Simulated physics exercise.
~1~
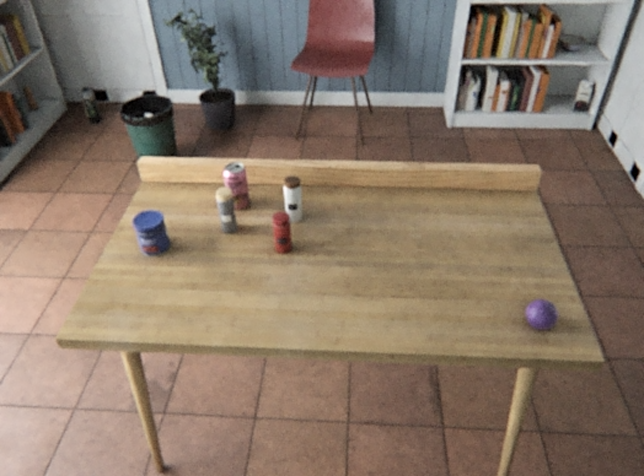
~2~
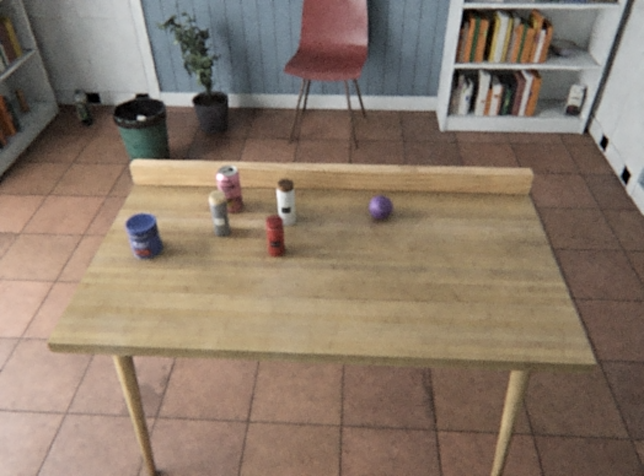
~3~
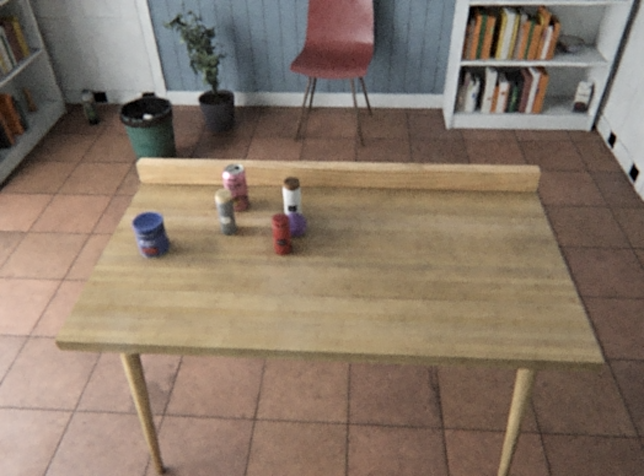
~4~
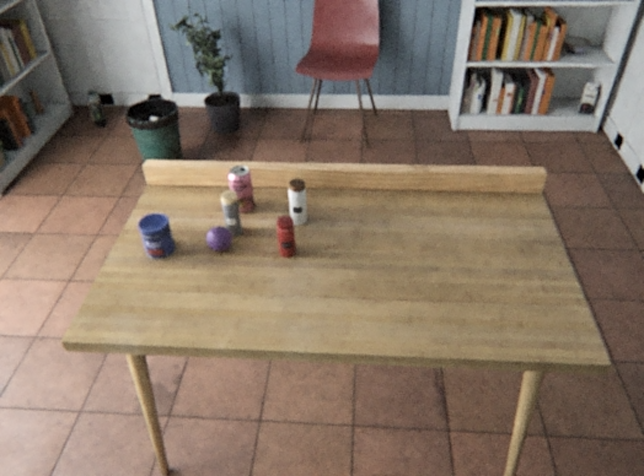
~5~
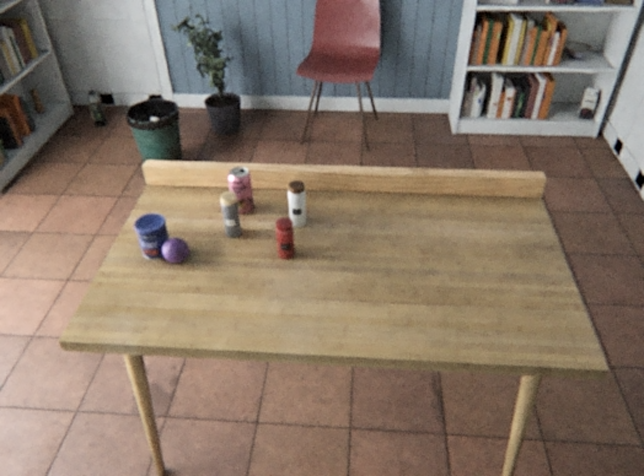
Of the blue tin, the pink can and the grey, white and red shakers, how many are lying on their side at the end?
None of them are lying down. The tin, the can and all three shakers are still standing upright at the end.
On a wooden table with a raised rail along its far side, a purple ball starts near the right front corner, while a blue tin, a pink can and grey, white and red shakers stand to the left. The ball travels left and away from the viewer until it is close to the rail. It then heads left and back toward the front, appearing partly hidden behind the red shaker. Next it comes out in the open between the red shaker and the blue tin. It ends beside the blue tin, with the tin, can and shakers all still upright.
